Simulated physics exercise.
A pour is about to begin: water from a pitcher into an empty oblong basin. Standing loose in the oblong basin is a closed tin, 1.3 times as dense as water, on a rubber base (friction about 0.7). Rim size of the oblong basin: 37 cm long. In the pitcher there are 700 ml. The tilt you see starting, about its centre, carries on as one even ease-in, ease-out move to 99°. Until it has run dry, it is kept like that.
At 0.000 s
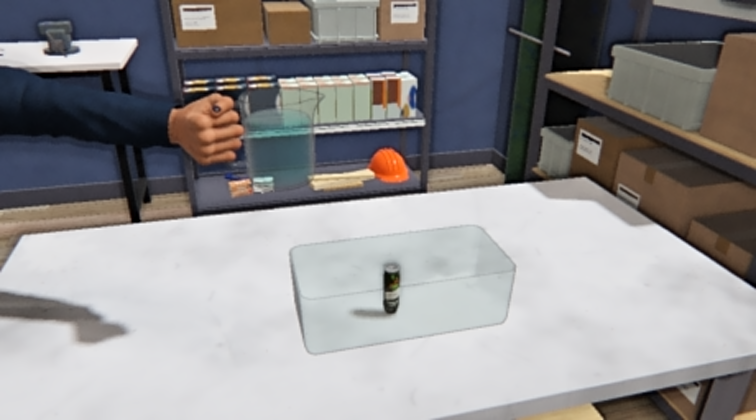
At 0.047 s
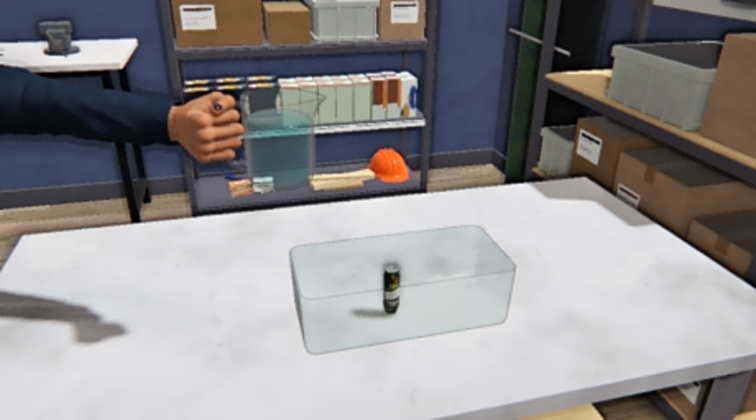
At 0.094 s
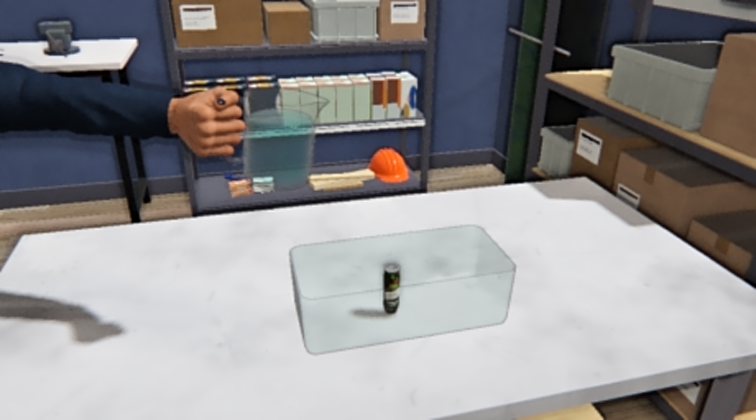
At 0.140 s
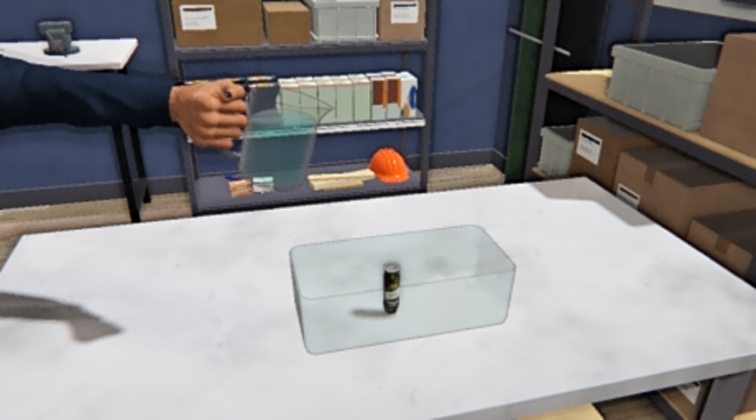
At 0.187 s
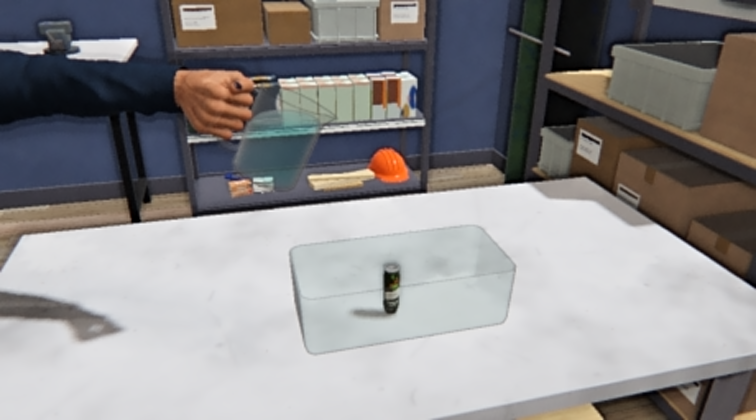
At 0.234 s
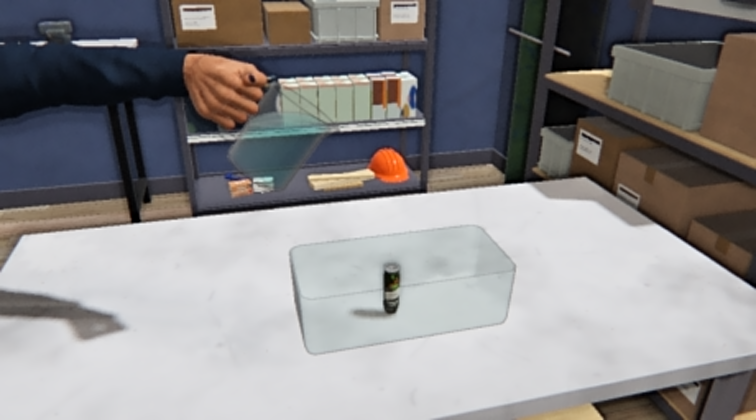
The footage shows a hand holding a clear pitcher of bluish water above a white table, where a small dark tin stands inside a transparent oblong basin; the hand then tilts the pitcher steadily further to the right.
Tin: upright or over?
It tips over.
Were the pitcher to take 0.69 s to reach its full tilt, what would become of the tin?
Result: Tin tipped over.
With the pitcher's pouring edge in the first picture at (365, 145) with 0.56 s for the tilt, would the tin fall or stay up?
Then it stays on its base.
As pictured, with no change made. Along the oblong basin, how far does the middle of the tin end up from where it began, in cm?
The tin's middle ends up about 11.0 cm along the basin.
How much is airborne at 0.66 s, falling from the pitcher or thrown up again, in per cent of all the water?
Near 32 in a hundred.
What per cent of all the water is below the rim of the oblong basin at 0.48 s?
I'd put it near 2 percent.
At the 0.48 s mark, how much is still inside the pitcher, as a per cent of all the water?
Still held: Roughly 66 % of the total.
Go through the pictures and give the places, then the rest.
In the first frame, it leans 0°; its right rim is at (325, 95); the water meets the walls at (244, 120) and (311, 115); the oblong basin's rim runs from (294, 273) to (498, 246); the tin's top is at (392, 270).
In the second frame, it leans 2°; its right rim is at (326, 96); the water meets the walls at (244, 119) and (311, 115).
In the third frame, it leans 7°; its right rim is at (330, 100); the water meets the walls at (246, 118) and (313, 116).
In the fourth frame, it leans 14°; its right rim is at (334, 107); the water meets the walls at (248, 120) and (316, 117).
In the fifth frame, it leans 25°; its right rim is at (338, 117); the water meets the walls at (245, 129) and (322, 119).
In the sixth frame, it leans 37°; its right rim is at (341, 129); the water meets the walls at (238, 136) and (329, 123).
By 0.48 s the tilt is 94° and 67 per cent is still to pour; the tin stands where it began.
By 0.66 s the tilt is 99° and 25 per cent is still to pour; the tin stands 3 cm from where it began.
By 0.85 s the tilt is 99° and 9 per cent is still to pour; the tin lies on its side.
By 1.06 s the tilt is 99° and 2 per cent is still to pour; the tin lies on its side.
At rest the tin lies on its side.
